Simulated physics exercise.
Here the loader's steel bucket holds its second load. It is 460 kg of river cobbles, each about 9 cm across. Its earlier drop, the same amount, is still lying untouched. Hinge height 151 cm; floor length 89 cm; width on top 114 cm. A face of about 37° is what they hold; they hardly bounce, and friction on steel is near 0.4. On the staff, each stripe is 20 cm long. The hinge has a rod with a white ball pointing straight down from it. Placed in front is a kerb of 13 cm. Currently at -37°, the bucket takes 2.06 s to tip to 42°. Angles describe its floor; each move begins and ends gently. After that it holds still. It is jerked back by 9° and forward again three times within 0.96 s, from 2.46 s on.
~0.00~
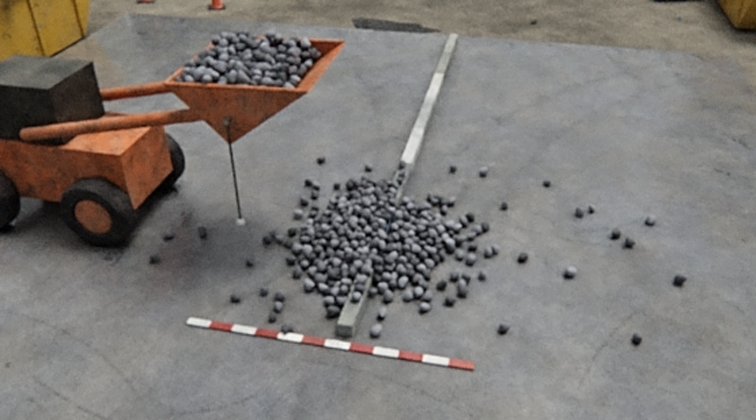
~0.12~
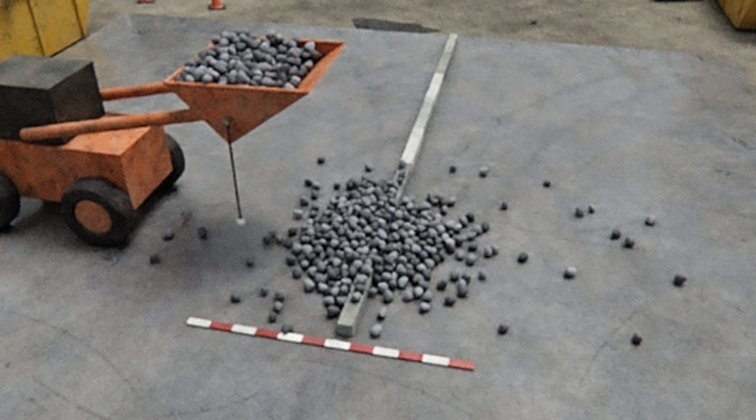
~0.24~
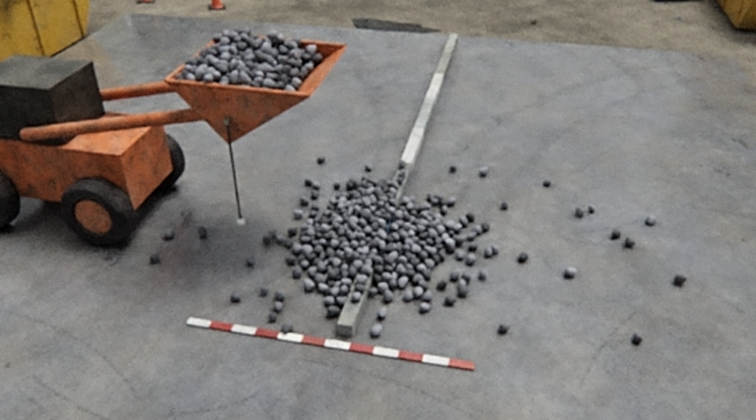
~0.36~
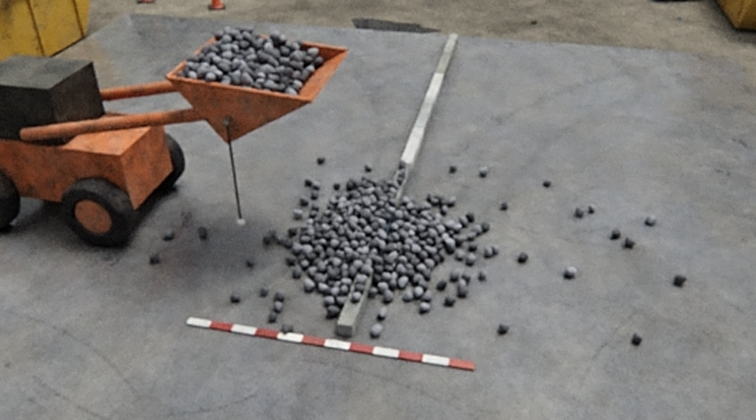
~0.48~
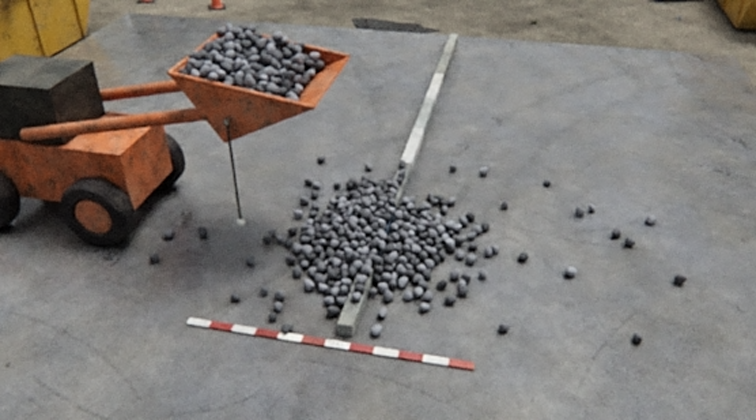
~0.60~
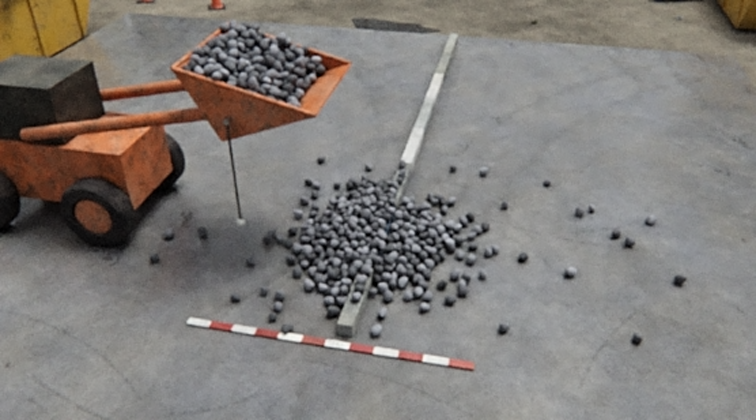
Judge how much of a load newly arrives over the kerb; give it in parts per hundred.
Close to 35 in every hundred.
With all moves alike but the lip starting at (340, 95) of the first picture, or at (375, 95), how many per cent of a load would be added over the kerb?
Near 75 in a hundred first, near 95 in a hundred second.
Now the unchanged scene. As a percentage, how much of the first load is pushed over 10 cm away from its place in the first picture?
I'd say roughly 20 per cent of them.
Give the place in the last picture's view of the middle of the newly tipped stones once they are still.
I'd put their centre close to (362, 226).
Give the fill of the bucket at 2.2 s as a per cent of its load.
15 %.
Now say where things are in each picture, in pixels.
The bucket is at -37°, its lip at (307, 91); the top of the load is at (249, 43). The earlier load is highest near (367, 215), 25 cm above ground level, 65 % on this side of the kerb, 35 % over the kerb, in the first frame.
The bucket is at -36°, its lip at (308, 93); the top of the load is at (245, 41); the stones move at 0.1 m/s on average, in the second frame.
Lip at (309, 96), floor tilted -34°, highest stones at (241, 39); the stones move at 0.1 m/s on average, in the third frame.
Lip at (311, 101), floor tilted -31°, highest stones at (243, 38); the stones move at 0.1 m/s on average, in the fourth frame.
The bucket is at -26°, its lip at (314, 108); the top of the load is at (234, 37); the stones move at 0.2 m/s on average, in the fifth frame.
Lip at (316, 116), floor tilted -21°, highest stones at (233, 33); the stones move at 0.2 m/s on average, in the sixth frame.
After 1.5 s the floor is at 29°; in per cent of one load, 92 in the bucket, 73 on this side of the kerb, 35 over the kerb; the foremost stones are at (619, 247).
After 2.2 s the floor is at 42°; in per cent of one load, 15 in the bucket, 140 on this side of the kerb, 46 over the kerb; the foremost stones are at (619, 247).
After 3.9 s the floor is at 42°; in per cent of one load, 0 in the bucket, 130 on this side of the kerb, 70 over the kerb; the foremost stones are at (619, 247).
After 6.6 s the floor is at 42°; in per cent of one load, 0 in the bucket, 130 on this side of the kerb, 70 over the kerb; the foremost stones are at (619, 247). Net gain over the kerb, 35.
